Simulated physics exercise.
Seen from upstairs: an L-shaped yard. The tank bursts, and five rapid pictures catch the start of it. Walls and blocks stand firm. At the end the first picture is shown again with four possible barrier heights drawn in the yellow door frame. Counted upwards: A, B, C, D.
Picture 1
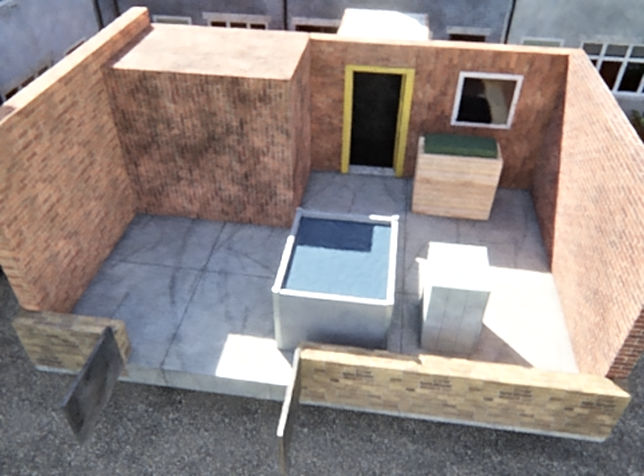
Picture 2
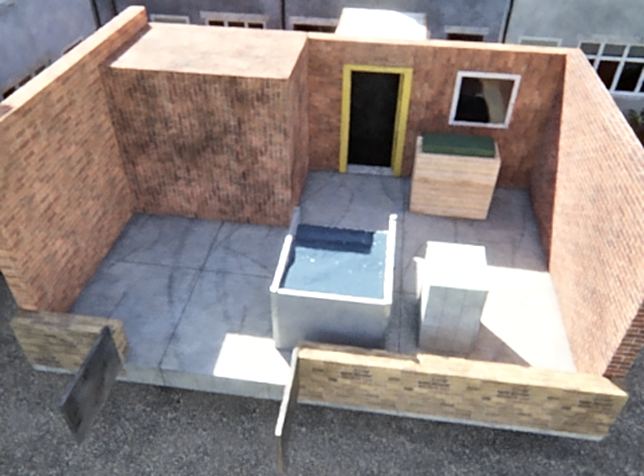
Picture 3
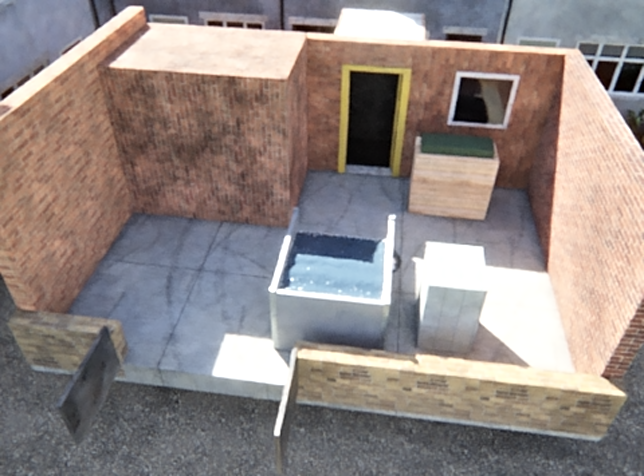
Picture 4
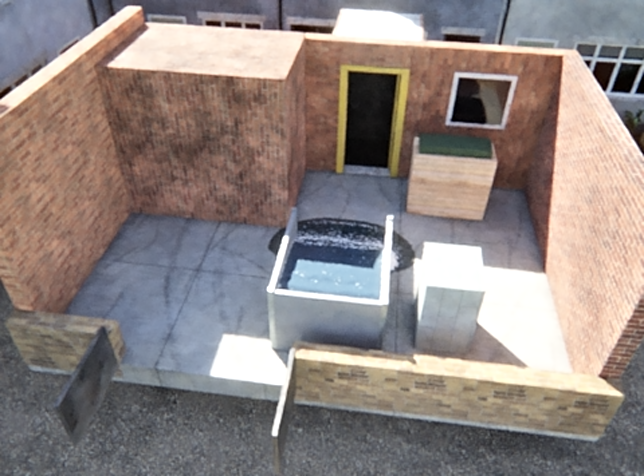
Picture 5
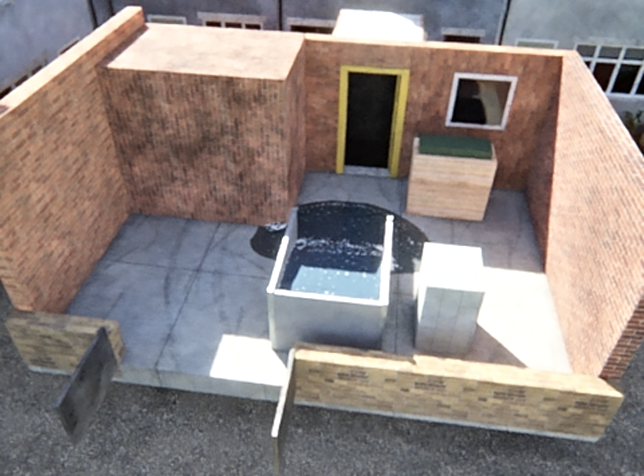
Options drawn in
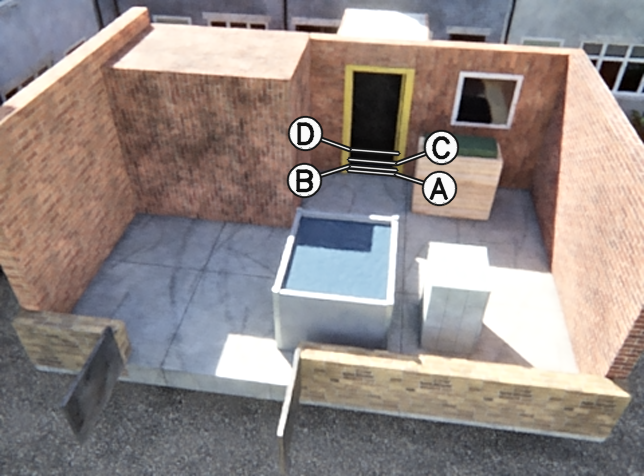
Water poured out over the back of a pale open tank in a brick-walled yard, its level dropping inside as a dark puddle spread across the paving behind it, toward the yellow-framed doorway.
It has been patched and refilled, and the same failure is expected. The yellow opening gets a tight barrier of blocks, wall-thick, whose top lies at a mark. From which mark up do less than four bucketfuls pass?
The answer is height D.
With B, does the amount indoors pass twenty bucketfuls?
Yes, it does.
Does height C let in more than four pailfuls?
Yes.
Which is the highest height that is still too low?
C.
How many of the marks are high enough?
One of the four.
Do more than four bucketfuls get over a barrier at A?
Yes, that goes wrong.
On the marked copy, A at (372, 172); B at (372, 168); C at (372, 161); D at (373, 151); from the bottom up A, B, C, D.
For height A, dozens of bucketfuls pour in.
For height B, dozens of bucketfuls pour in.
For height C, about 12 bucketfuls get in.
For height D, a splash gets over, under a bucket.
